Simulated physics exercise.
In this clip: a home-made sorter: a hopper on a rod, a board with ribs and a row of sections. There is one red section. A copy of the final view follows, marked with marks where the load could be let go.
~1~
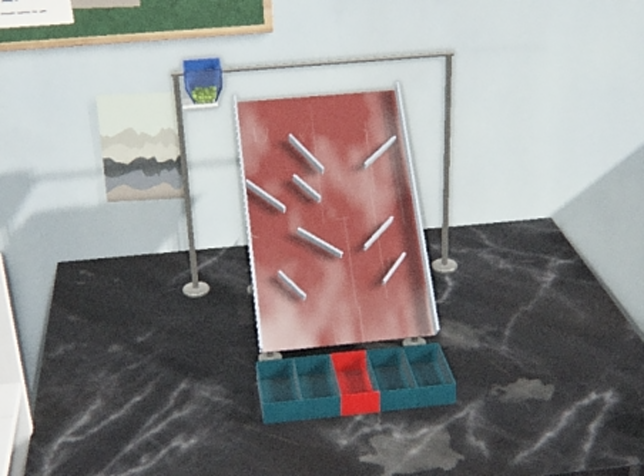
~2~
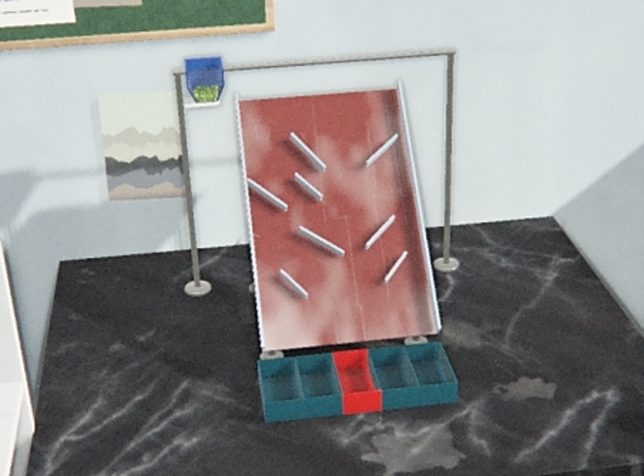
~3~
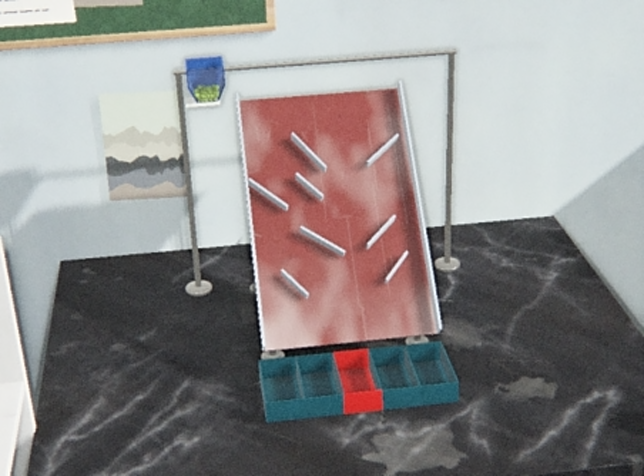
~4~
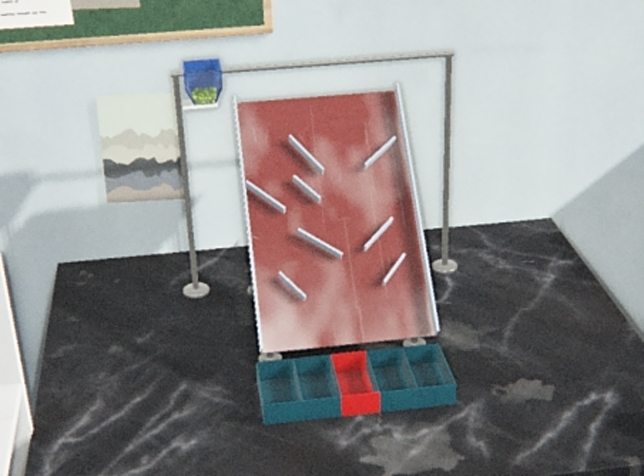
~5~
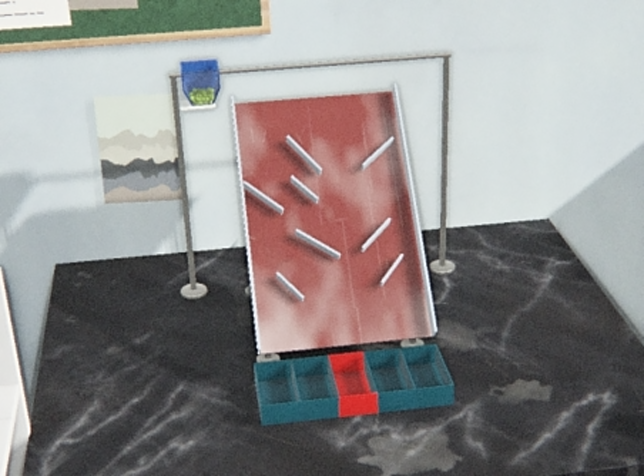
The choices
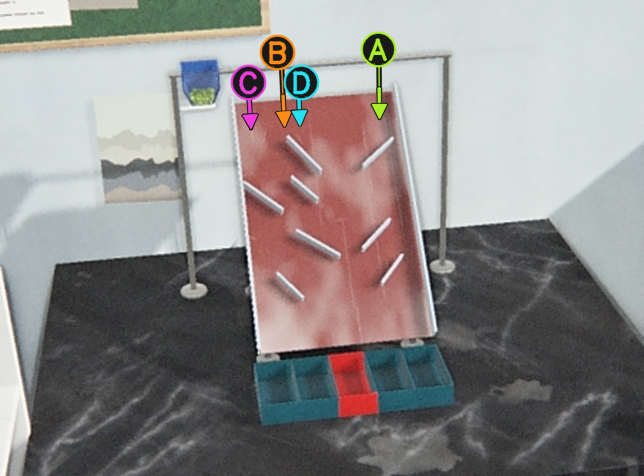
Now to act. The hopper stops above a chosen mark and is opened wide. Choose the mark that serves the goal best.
Mark D does it best.
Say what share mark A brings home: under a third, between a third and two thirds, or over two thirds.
Mark A gives under a third.
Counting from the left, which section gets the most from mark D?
It is the third one.
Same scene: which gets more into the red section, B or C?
The answer is B.
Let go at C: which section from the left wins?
The fourth from the left.
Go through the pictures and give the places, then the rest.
The first picture shows hopper near (204, 93), dried peas, door shut.
The second picture shows ribs (291, 133) to (325, 167), (367, 162) to (397, 135), (248, 179) to (287, 206).
The third picture shows ribs (297, 173) to (323, 196), (301, 227) to (345, 252), (368, 244) to (395, 215).
The fourth picture shows ribs (279, 272) to (306, 296), (384, 281) to (405, 254).
The fifth picture shows red section near (358, 404), number 3 of 5 from the left.
On the marked copy, mark A meets the board at (379, 113); mark B meets the board at (284, 121); mark C meets the board at (250, 123); mark D meets the board at (299, 119).
With A, a small share in the red section, close to half in other sections, close to a quarter outside the box.
With B, close to a quarter in the red section, close to a third in other sections, close to a third outside the box.
With C, a small share in the red section, close to two thirds in other sections, close to a quarter outside the box.
With D, close to half in the red section, close to a quarter in other sections, close to a third outside the box.
